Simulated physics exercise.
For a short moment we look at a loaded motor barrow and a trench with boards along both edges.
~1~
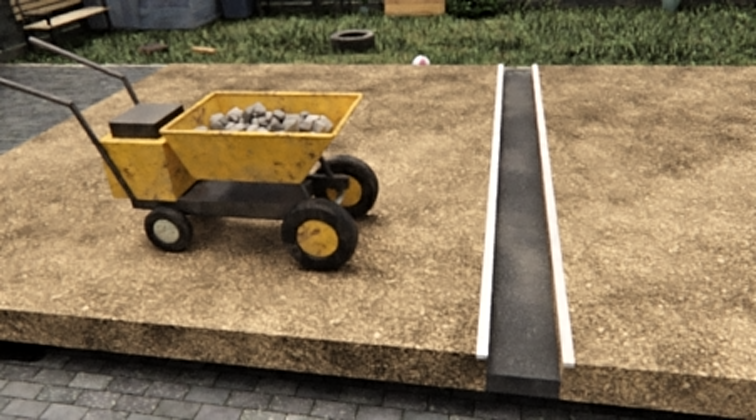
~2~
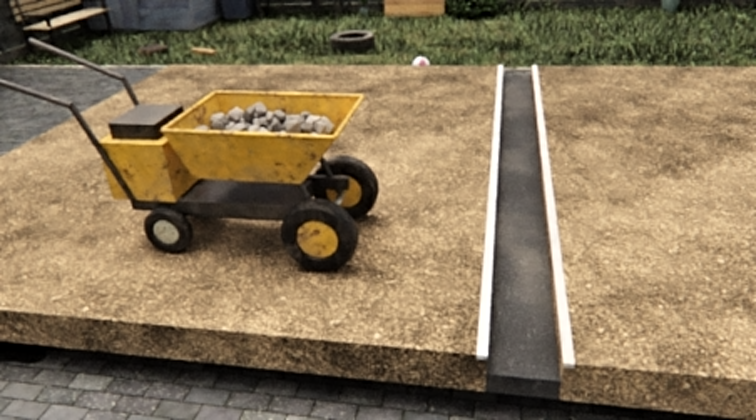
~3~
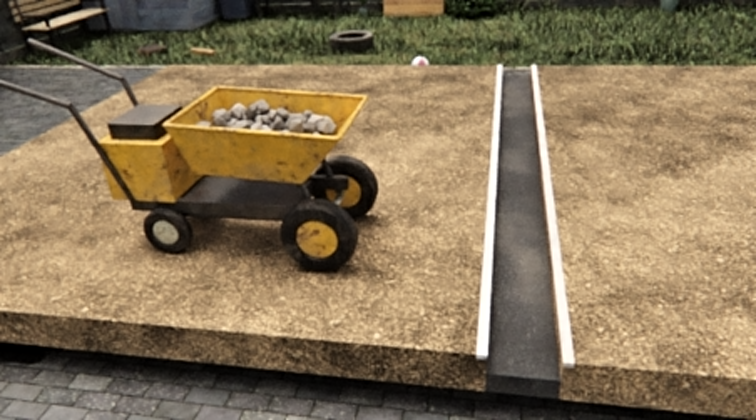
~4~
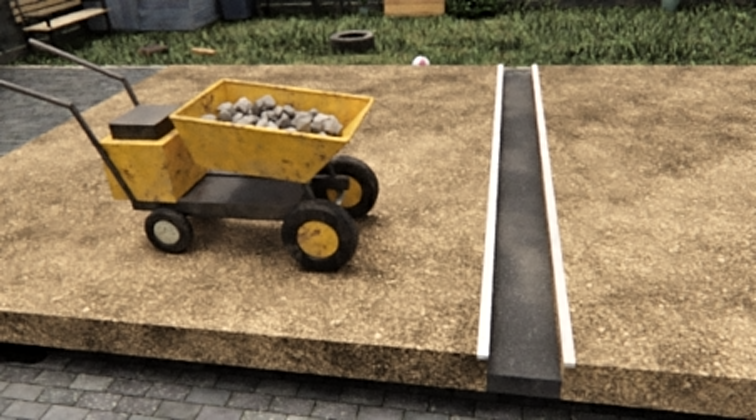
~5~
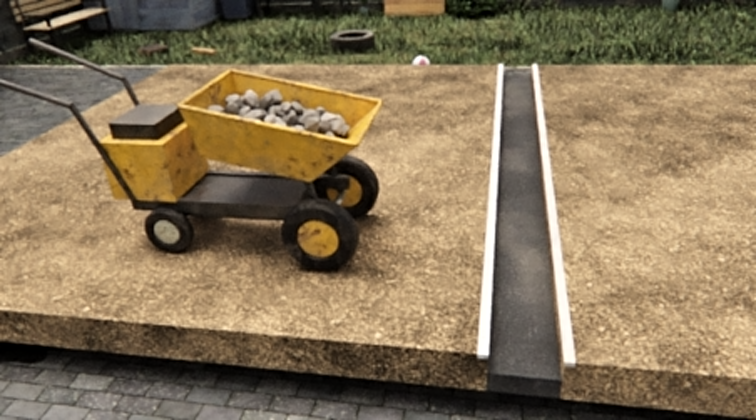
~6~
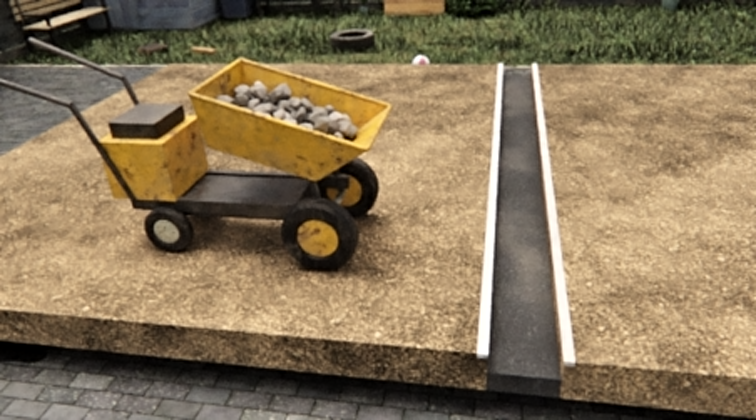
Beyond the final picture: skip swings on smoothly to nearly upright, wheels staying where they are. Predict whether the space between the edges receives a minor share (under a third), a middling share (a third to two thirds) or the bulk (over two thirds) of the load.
It receives a middling share.
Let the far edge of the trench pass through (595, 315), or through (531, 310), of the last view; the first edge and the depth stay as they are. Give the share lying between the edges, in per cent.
The first case gives close to 40 per cent and the second close to 30 per cent.
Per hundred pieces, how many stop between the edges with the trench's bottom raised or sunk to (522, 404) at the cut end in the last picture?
Something close to 40 per cent.
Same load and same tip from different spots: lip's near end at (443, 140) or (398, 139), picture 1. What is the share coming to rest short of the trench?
In order, close to 0 and 0 in a hundred.
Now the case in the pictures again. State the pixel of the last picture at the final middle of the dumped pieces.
Roughly at pixel (492, 246).
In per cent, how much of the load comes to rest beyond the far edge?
About 0 %.
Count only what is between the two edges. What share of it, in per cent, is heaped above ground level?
About 10 %.
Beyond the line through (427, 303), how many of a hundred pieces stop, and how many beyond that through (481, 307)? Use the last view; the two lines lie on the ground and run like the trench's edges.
90 % and 50 %, in that order.
Soon, skip tipped steeply; all in the skip.
A while on, skip tipped right over; about two thirds in the skip; about a third short of the trench; a stray few in or heaped over the trench; a stray few falling.
Towards the end, skip tipped right over; a small part in the skip; about half short of the trench; about a third in or heaped over the trench; a stray few beyond it.
Finally, skip tipped right over; a small part in the skip; about half short of the trench; about half in or heaped over the trench; a stray few beyond it.
